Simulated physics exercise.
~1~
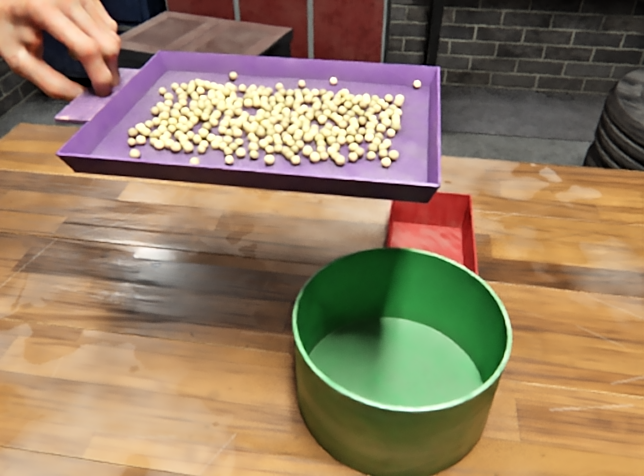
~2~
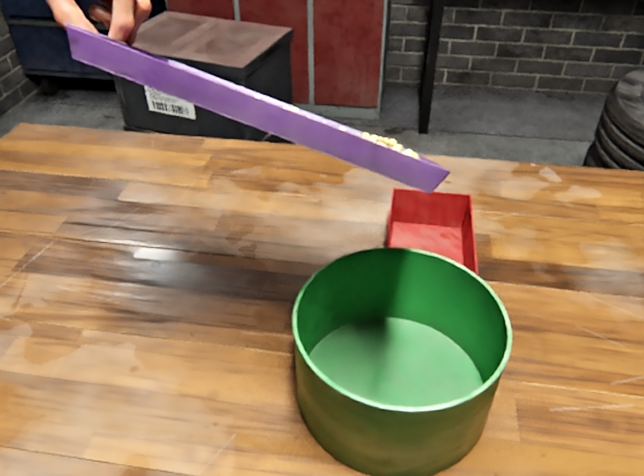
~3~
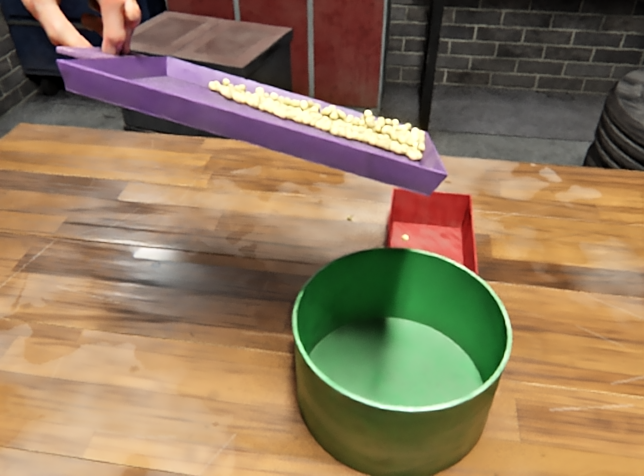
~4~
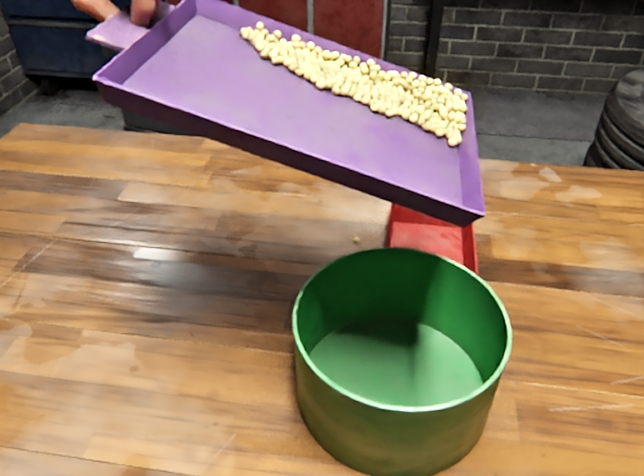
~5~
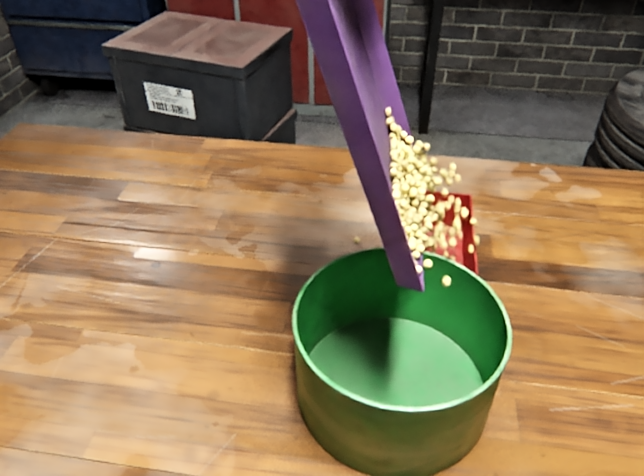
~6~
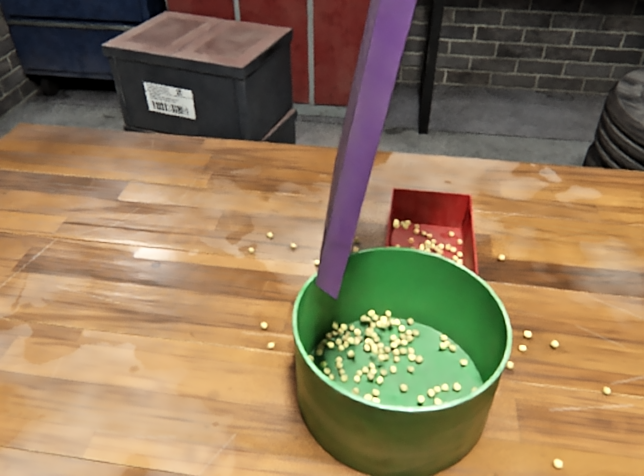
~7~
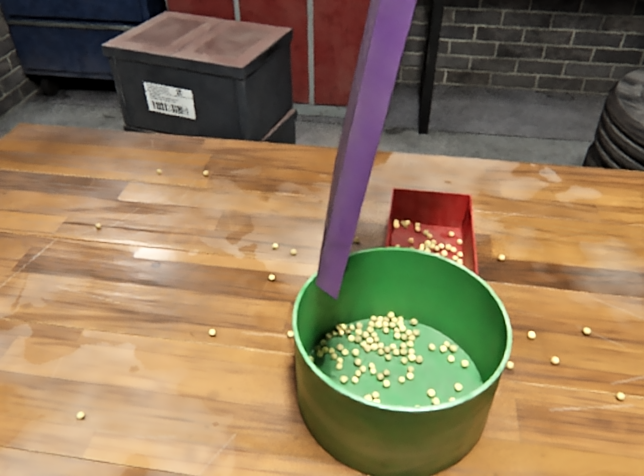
Wooden workshop table, a hand tilting a purple tray, levelling it, then tipping pale beans into green pot, red tin and around.
